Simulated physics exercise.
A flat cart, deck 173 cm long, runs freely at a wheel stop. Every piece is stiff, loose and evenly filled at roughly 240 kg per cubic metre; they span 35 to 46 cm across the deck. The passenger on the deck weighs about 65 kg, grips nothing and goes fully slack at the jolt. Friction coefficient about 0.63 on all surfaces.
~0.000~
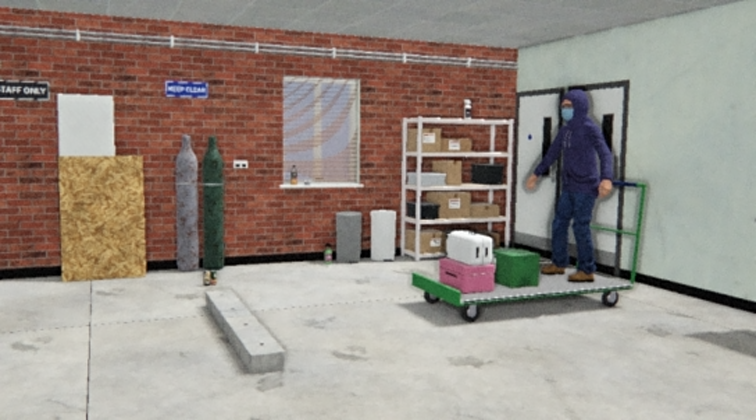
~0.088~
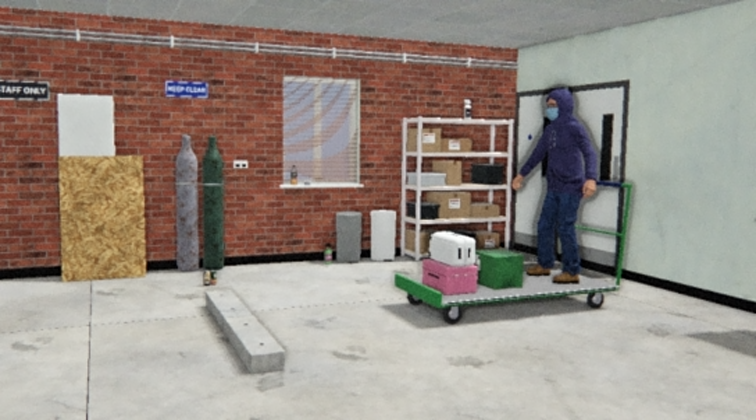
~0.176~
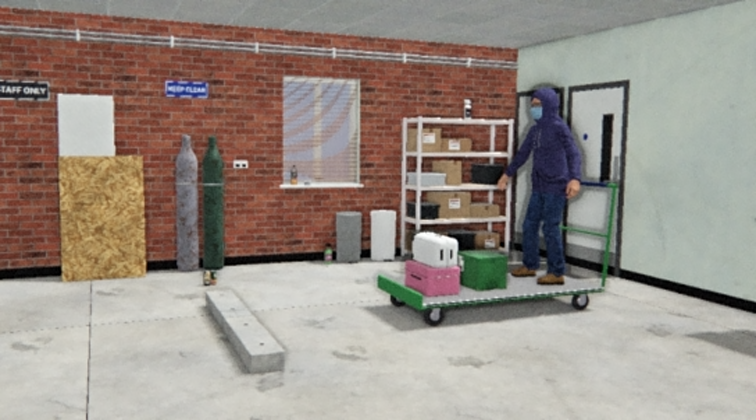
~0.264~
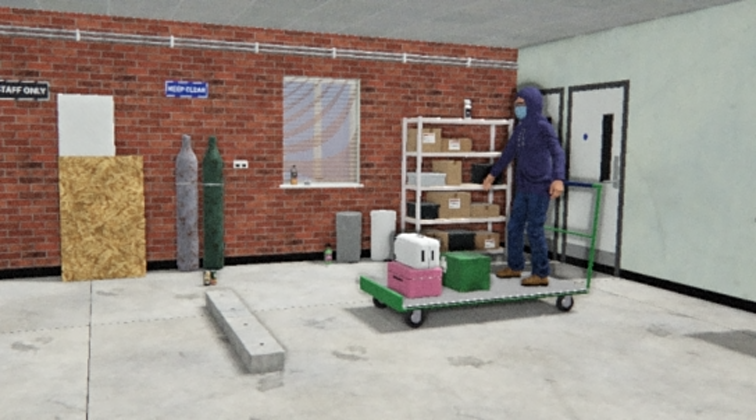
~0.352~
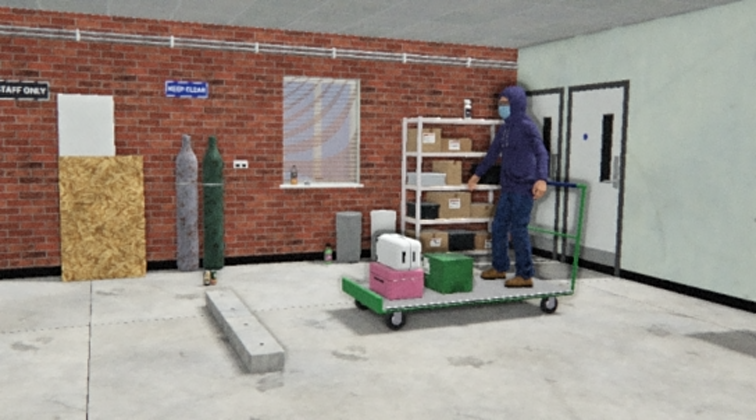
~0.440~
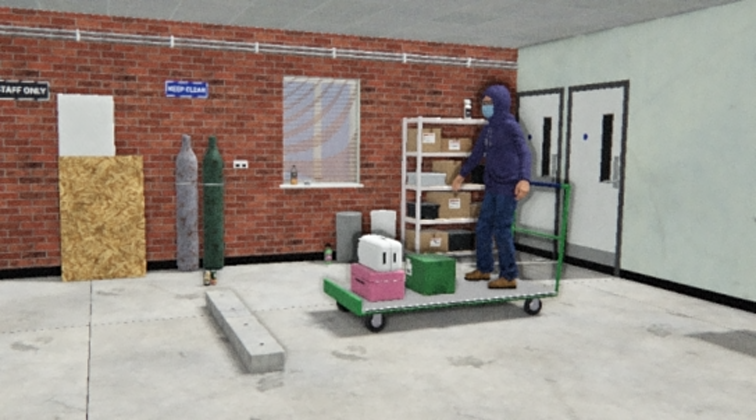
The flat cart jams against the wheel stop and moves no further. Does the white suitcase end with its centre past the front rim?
At this pace the white suitcase ends off the deck.
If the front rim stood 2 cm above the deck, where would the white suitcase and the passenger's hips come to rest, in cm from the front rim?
In that case white 70 past, hips 70 behind.
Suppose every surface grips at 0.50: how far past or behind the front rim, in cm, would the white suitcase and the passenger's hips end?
In that case white 30 past, hips 70 behind.
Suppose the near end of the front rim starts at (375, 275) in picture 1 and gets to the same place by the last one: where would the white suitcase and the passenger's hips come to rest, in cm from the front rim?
In that case white 20 behind, hips 120 behind.
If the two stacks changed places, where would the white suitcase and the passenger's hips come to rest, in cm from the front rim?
In that case white 40 behind, hips 70 behind.
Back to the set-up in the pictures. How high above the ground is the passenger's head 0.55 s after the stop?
Roughly 80 cm above it.
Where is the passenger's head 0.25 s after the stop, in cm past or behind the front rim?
About 90 cm behind the rim.
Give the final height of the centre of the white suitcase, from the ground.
About 10 cm.
Impact comes at 0.85 s.
After 1.40 s the white suitcase is 16 cm past the rim, tilted 125°, near (219, 295) in the last picture's view.
After 1.85 s the white suitcase is 46 cm past the rim, tilted 90°, near (177, 326) in the last picture's view.
When all is still (2.2 s), past the rim, white suitcase; behind it, green parcel, pink toolbox and the passenger's hips.
